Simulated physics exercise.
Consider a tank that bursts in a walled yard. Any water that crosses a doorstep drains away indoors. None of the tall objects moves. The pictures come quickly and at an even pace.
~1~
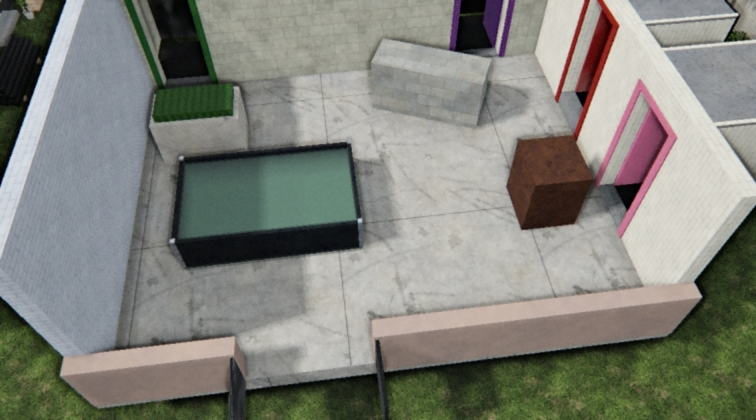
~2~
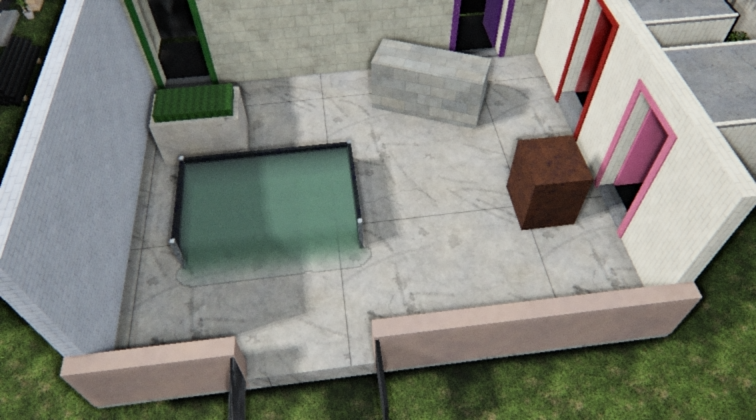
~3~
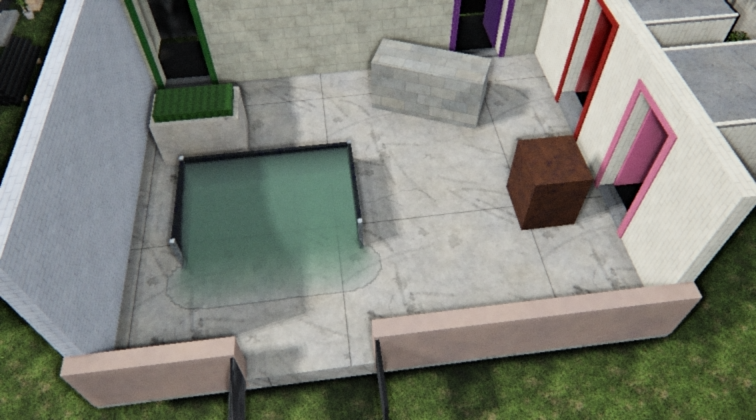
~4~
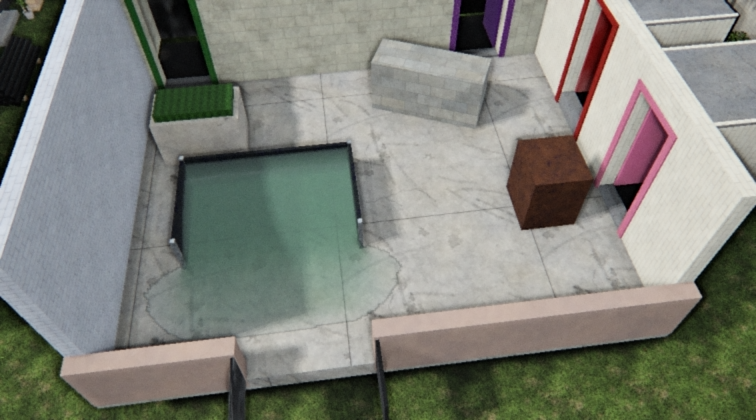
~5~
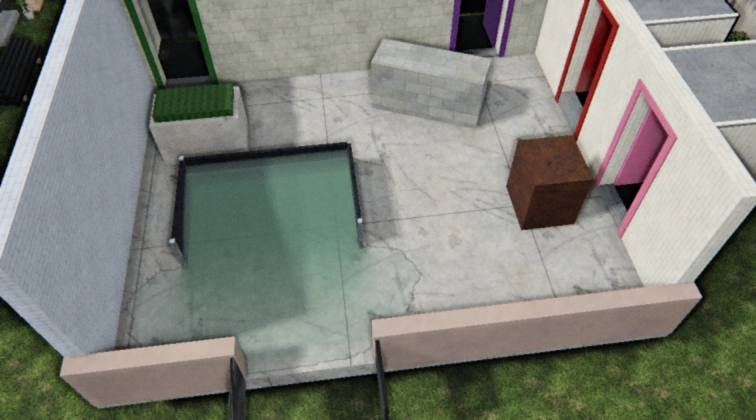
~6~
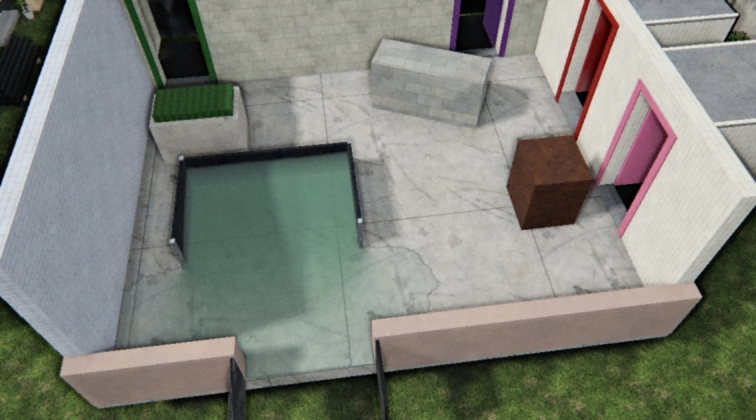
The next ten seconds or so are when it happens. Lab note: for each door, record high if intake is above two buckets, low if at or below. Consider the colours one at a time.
Red door: Low; pink door: Low; purple door: Low; green door: High.
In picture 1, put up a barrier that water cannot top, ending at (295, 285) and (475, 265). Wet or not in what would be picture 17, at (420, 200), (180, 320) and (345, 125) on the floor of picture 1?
Log, spots one to three: Swamped; swamped; spared.
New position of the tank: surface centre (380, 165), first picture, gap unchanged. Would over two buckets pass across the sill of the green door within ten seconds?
Green door: Short of the limit.
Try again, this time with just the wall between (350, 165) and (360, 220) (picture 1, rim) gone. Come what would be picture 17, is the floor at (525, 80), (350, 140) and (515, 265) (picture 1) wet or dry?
Going in your order, I'd say still bare, then still bare, then drenched.
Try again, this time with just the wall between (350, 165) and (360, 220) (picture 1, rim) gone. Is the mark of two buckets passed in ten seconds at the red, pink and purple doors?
Outcome - red door: Short of the mark, pink door: Past the mark, purple door: Past the mark.
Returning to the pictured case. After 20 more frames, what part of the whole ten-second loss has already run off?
My figure is about 70 in a hundred.
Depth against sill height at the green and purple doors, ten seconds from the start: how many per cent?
Roughly 100 % and 0 %, respectively.
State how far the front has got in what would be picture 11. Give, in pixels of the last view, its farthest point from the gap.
Estimated pixel: (510, 328).
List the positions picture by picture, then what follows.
In the first frame, still water in the water tank at (268, 192).
In the second frame, water pours out at (272, 247) and has run to (367, 250).
In the third frame, the front is at (174, 293), out from the gap at (272, 249).
In the fourth frame, the front is at (159, 313), out from the gap at (273, 249).
In the fifth frame, the front is at (140, 331), out from the gap at (273, 250).
In the sixth frame, water pours out at (273, 250) and has run to a hidden place.
A moment on, water covers 20 % of the floor; the red door not reached, the pink door not reached, the purple door not reached, the green door not reached.
Next, water covers 25 % of the floor; the red door not reached, the pink door not reached, the purple door not reached, the green door not reached.
Then, water covers 40 % of the floor; the red door not reached, the pink door not reached, the purple door not reached, the green door not reached.
Later, water covers 55 % of the floor; the red door not reached, the pink door wet at the sill, nothing in, the purple door not reached, the green door over two buckets in.
In the end, water covers 75 % of the floor; the red door wet at the sill, nothing in, the pink door wet at the sill, nothing in, the purple door not reached, the green door over two buckets in.
